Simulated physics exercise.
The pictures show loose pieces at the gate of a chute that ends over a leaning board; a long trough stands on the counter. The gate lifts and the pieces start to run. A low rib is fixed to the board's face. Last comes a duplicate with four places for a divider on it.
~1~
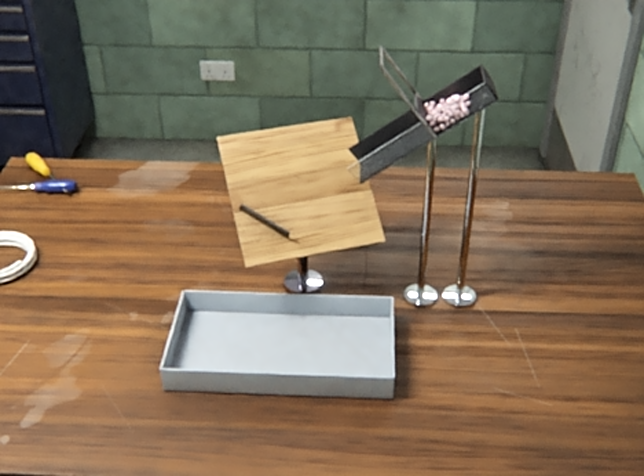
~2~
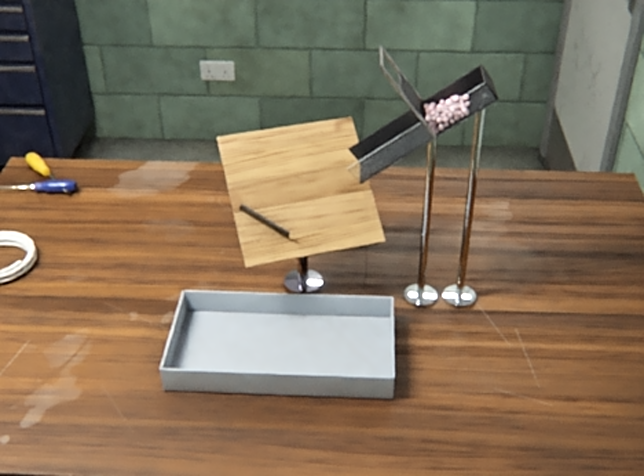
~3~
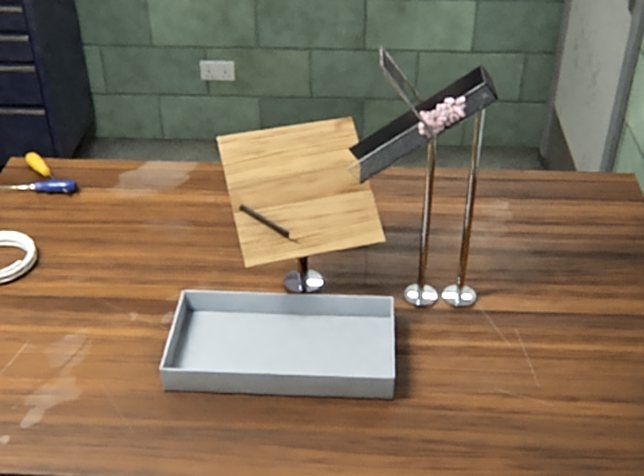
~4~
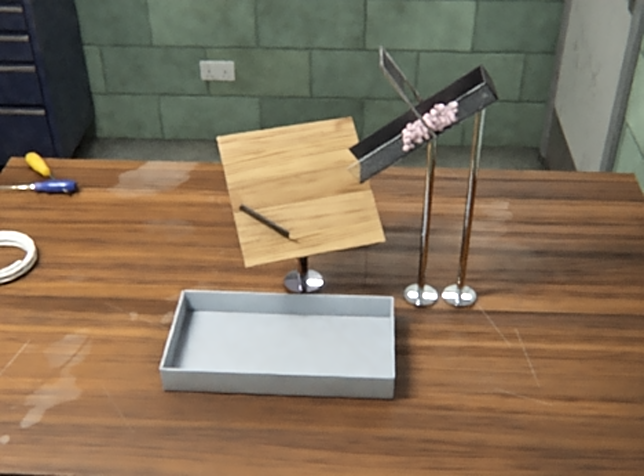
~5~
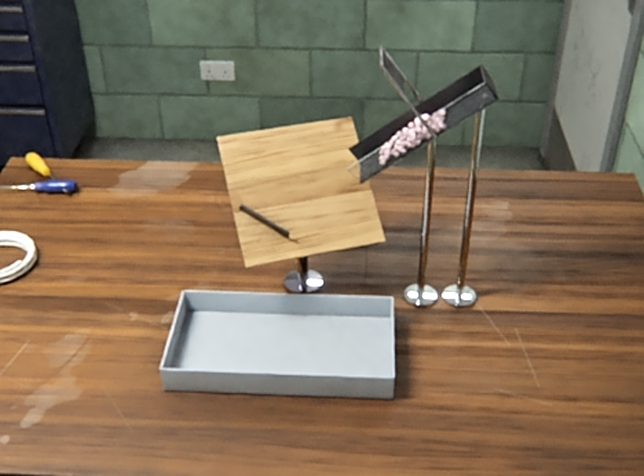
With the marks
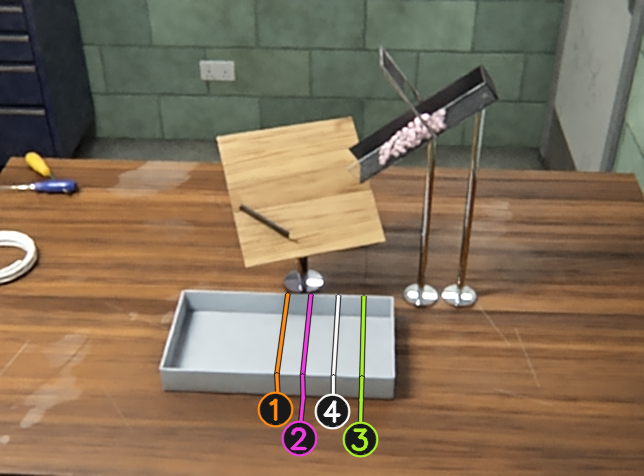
A tilted wooden board with a thin dark strip stood behind an empty gray tray on a table, and small pink beads slid down and left along a dark chute after its gate lifted.
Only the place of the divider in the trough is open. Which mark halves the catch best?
Go for 2.
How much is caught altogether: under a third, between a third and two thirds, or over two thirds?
It is over two thirds.
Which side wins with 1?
The right side.
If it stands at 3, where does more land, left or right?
More lands on the left.
On the marked copy, line 1 crosses the front rim at (276, 373); line 2 crosses the front rim at (302, 374); line 3 crosses the front rim at (361, 376); line 4 crosses the front rim at (333, 375).
For line 1, of what is caught, a small share on the left of the divider, the bulk on the right.
For line 2, of what is caught, close to half on the left of the divider, close to half on the right.
For line 3, of what is caught, all but a few on the left of the divider, only a few on the right.
For line 4, of what is caught, the bulk on the left of the divider, a small share on the right.
